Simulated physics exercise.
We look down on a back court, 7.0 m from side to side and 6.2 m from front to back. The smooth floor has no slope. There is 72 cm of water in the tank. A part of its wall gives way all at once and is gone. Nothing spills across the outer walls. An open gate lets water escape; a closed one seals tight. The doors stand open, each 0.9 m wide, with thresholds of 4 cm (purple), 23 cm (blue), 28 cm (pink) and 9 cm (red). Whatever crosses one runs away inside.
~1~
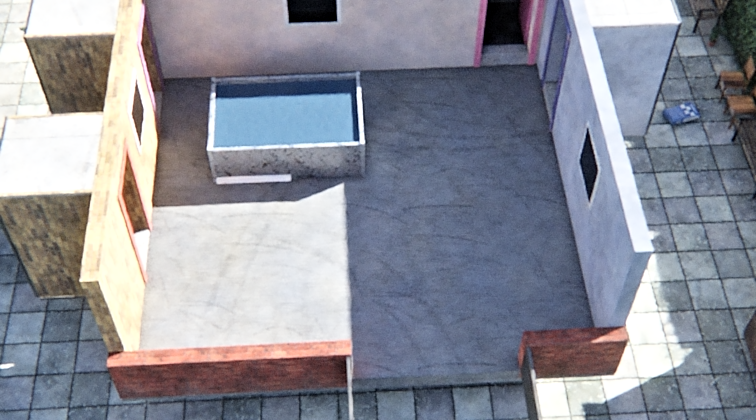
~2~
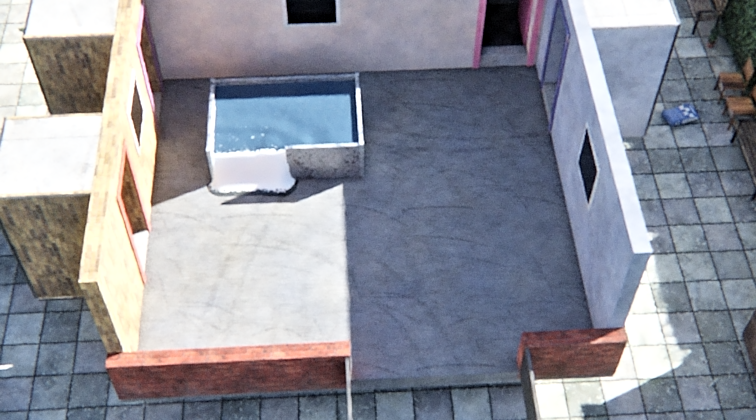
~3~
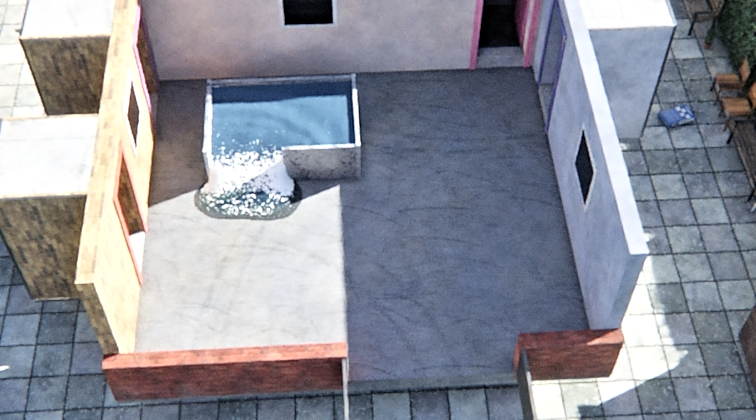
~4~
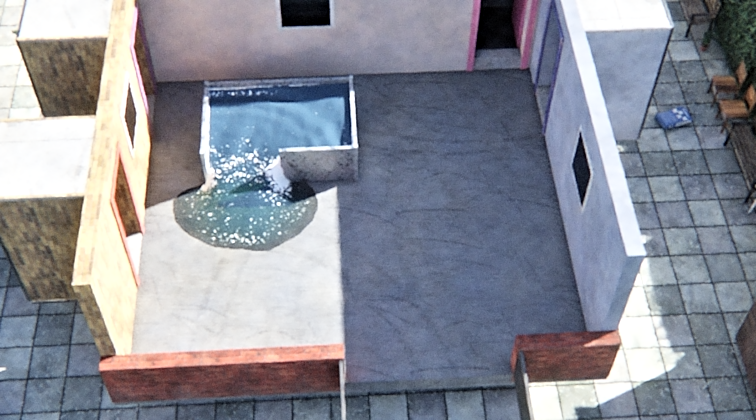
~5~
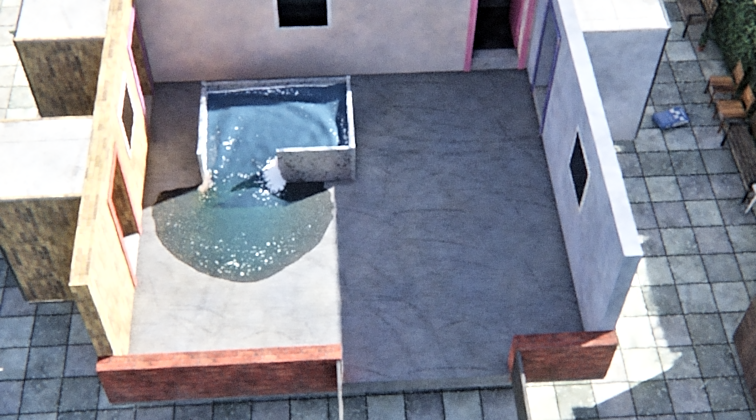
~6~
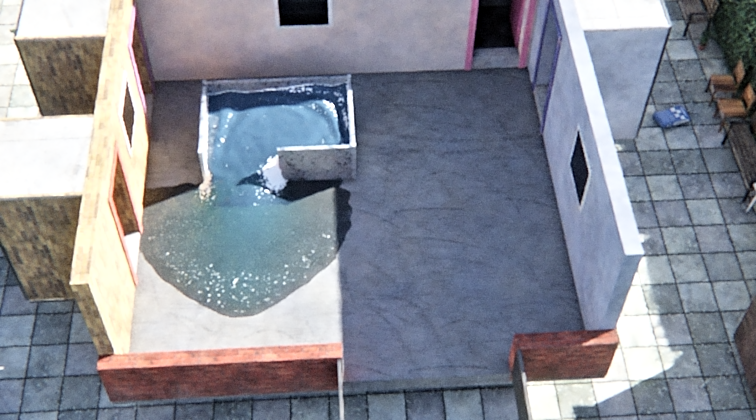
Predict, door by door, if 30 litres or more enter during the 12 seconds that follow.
The water let in: At the purple door it keeps below the limit; at the blue door it stays under the limit; at the pink door it keeps below the limit; at the red door it exceeds the limit.
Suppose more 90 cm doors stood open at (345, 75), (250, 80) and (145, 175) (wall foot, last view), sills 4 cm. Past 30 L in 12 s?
In that order: Below, under, below.
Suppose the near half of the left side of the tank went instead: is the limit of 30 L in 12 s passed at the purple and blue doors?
Then: Purple past it, blue below.
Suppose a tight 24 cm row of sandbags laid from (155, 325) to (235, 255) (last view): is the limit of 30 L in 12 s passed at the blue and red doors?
Then: Blue not over, red above.
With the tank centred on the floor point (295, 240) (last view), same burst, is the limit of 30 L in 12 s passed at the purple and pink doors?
Then: Purple above, pink below.
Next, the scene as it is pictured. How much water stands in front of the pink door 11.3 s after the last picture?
Roughly 8.0 cm deep.
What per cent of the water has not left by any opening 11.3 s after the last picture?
Roughly 78 in a hundred.
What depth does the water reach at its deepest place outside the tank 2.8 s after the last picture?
About 26 cm.
Then, 0.7 s after the last picture water covers 30 % of the floor and is deepest (40 cm) near (231, 186); purple door not reached, blue door not reached, pink door not reached, red door 19 cm at the sill, 0 L in.
Then, 1.5 s after the last picture water covers 35 % of the floor and is deepest (45 cm) near (139, 378); purple door not reached, blue door not reached, pink door not reached, red door 18 cm at the sill, 42 L in.
Then, 2.8 s after the last picture water covers 40 % of the floor and is deepest (26 cm) near (136, 287); purple door not reached, blue door not reached, pink door not reached, red door 12 cm at the sill, 73 L in.
Then, 6.3 s after the last picture water covers 75 % of the floor and is deepest (14 cm) near (127, 378); purple door 2 cm at the sill, 0 L in, blue door 3 cm at the sill, 0 L in, pink door not reached, red door 11 cm at the sill, 122 L in.
Then, 11.3 s after the last picture water covers 95 % of the floor and is deepest (10 cm) near (293, 78); purple door 5 cm at the sill, 5 L in, blue door 8 cm at the sill, 0 L in, pink door 8 cm at the sill, 0 L in, red door 5 cm at the sill, 124 L in.
